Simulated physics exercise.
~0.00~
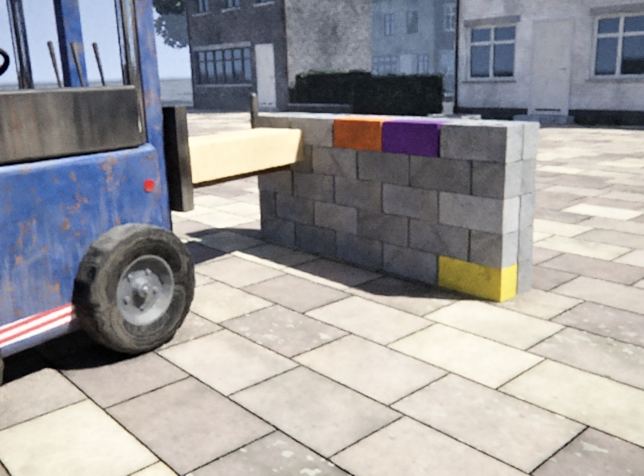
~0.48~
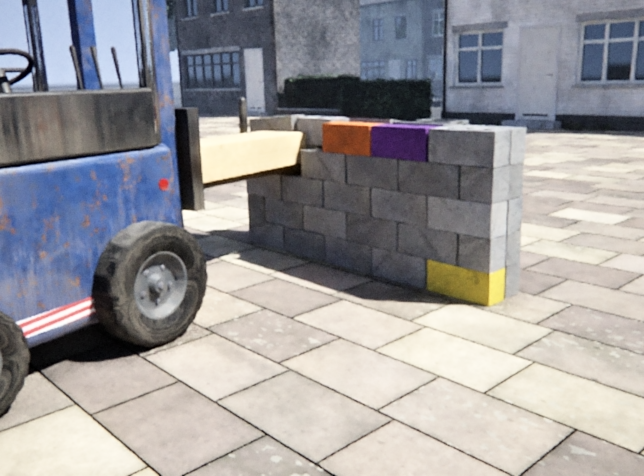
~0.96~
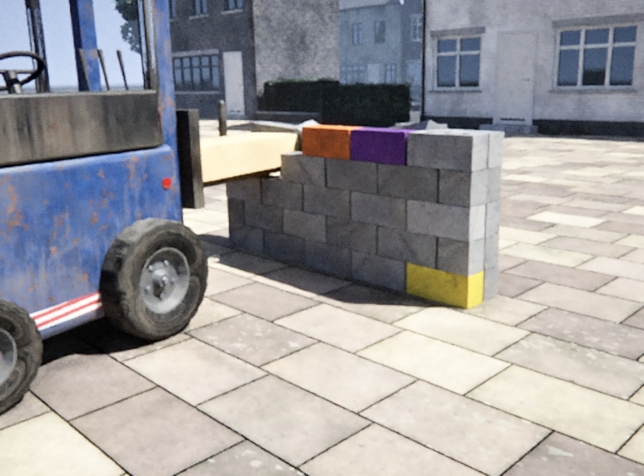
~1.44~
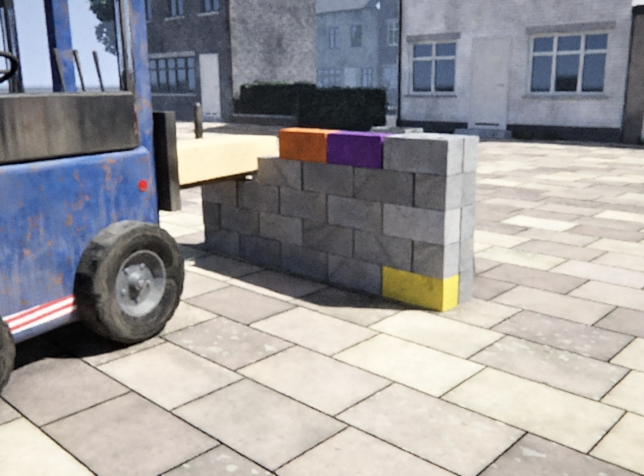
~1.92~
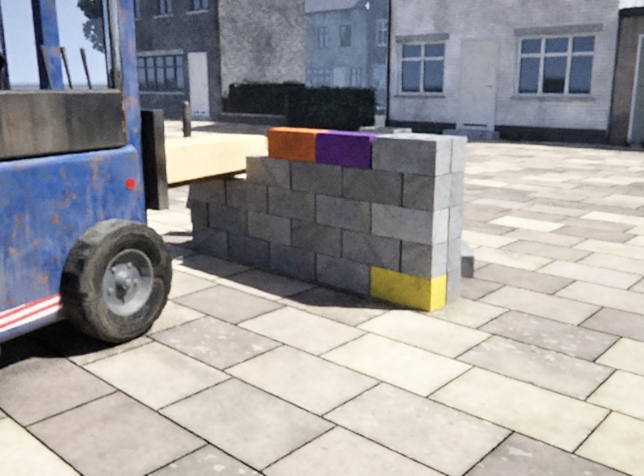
To begin with, a worn blue forklift stands at the left of a paved square, its long cream-coloured load reaching the far end of a grey block wall with orange, purple and yellow blocks in it. The forklift and its load edge forward, pressing in at an angle behind the top row. Grey blocks at that far end shift and drop out of line, leaving the wall's left side lower and stepped. The view drifts slightly as the machine comes to rest. At the close, the orange and purple blocks still sit on top, and the yellow one remains at the bottom corner.
